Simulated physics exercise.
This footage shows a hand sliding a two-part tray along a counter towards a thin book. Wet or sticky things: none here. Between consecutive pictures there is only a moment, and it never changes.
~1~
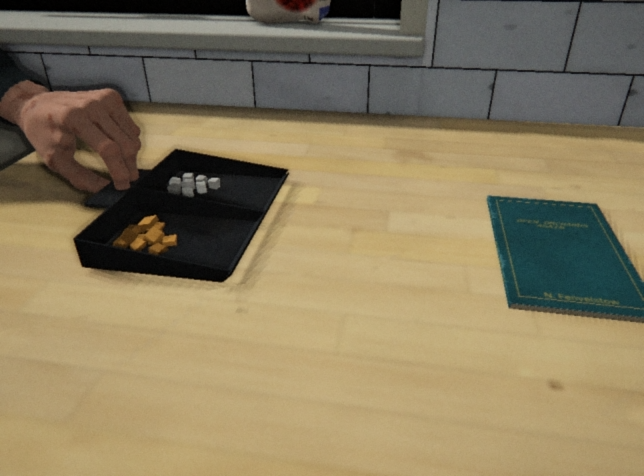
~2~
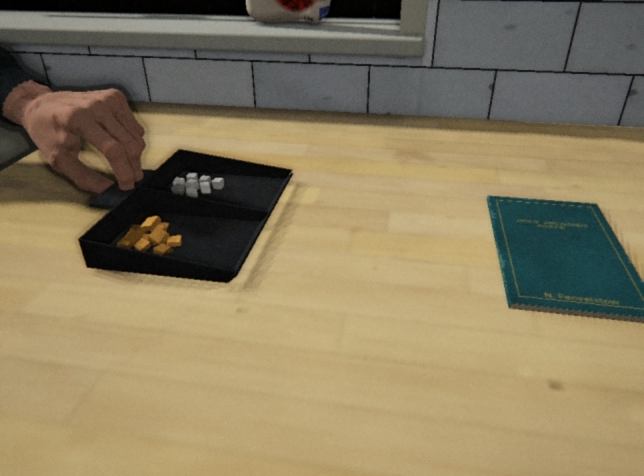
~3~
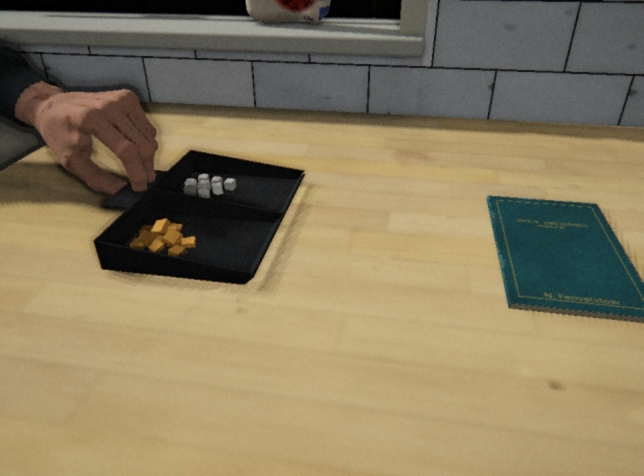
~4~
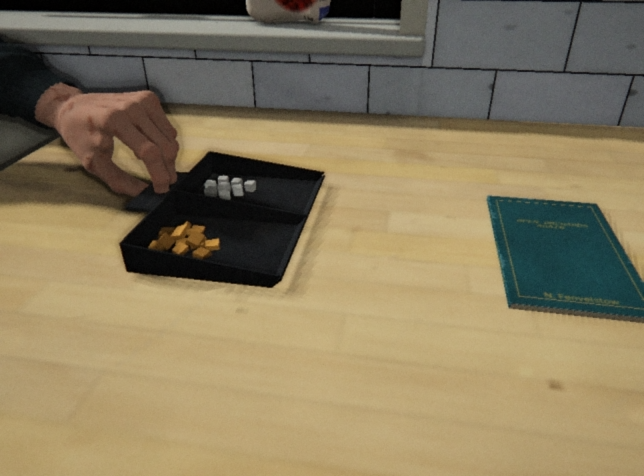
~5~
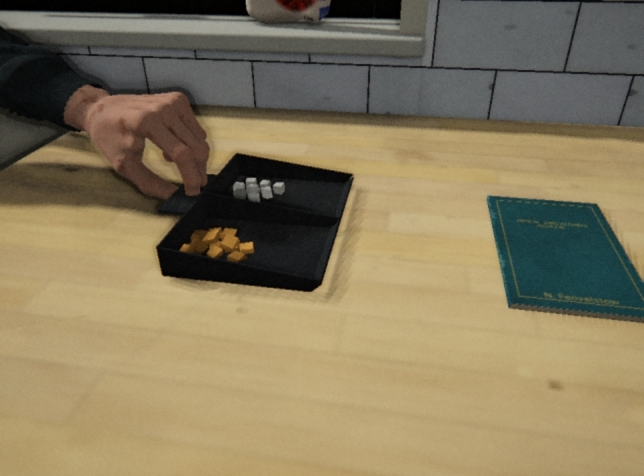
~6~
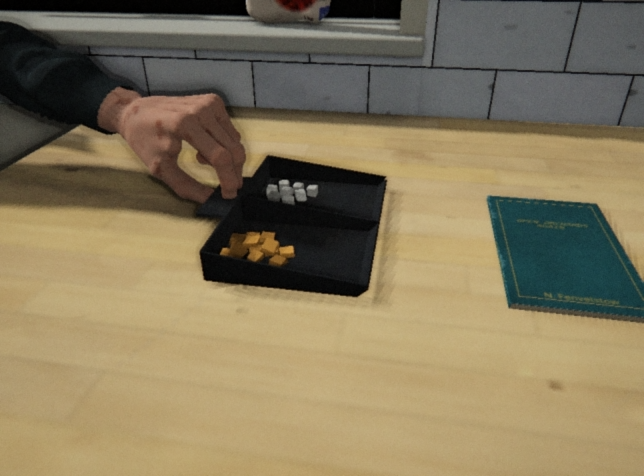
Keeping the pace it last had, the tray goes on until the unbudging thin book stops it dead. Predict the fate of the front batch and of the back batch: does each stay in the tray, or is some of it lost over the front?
Prediction: The front batch is kept in the tray, the back batch is kept in the tray.
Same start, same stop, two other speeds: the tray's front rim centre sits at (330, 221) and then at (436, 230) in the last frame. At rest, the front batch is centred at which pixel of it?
Try 1: Near (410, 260). Try 2: Near (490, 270).
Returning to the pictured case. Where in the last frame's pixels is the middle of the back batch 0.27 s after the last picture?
(452, 206), roughly.
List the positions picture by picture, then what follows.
The first picture shows front rim at (265, 215), at rest; thin book at (572, 275); front batch at (141, 239), a few cereal squares; back batch at (188, 185), a few sugar cubes.
The second picture shows front rim at (269, 215), hardly any of the way covered; back batch at (192, 185).
The third picture shows front rim at (283, 216), a small part of the way covered; front batch at (159, 241).
The fourth picture shows front rim at (307, 219), about a quarter of the way covered; back batch at (224, 188).
The fifth picture shows front rim at (340, 221), about a third of the way covered; front batch at (216, 247).
The sixth picture shows front rim at (379, 225), about half of the way covered; thin book at (572, 275); front batch at (256, 251); back batch at (286, 193).
Then, 0.08 s after the last picture, tray still sliding, front rim near (434, 229); front batch all inside; back batch all inside.
Then, 0.27 s after the last picture, tray stopped at the thin book; front batch all inside, moved towards the front rim; back batch all inside, moved towards the front rim.
At rest, tray stopped at the thin book; front batch all inside, moved towards the front rim; back batch all inside, moved towards the front rim.
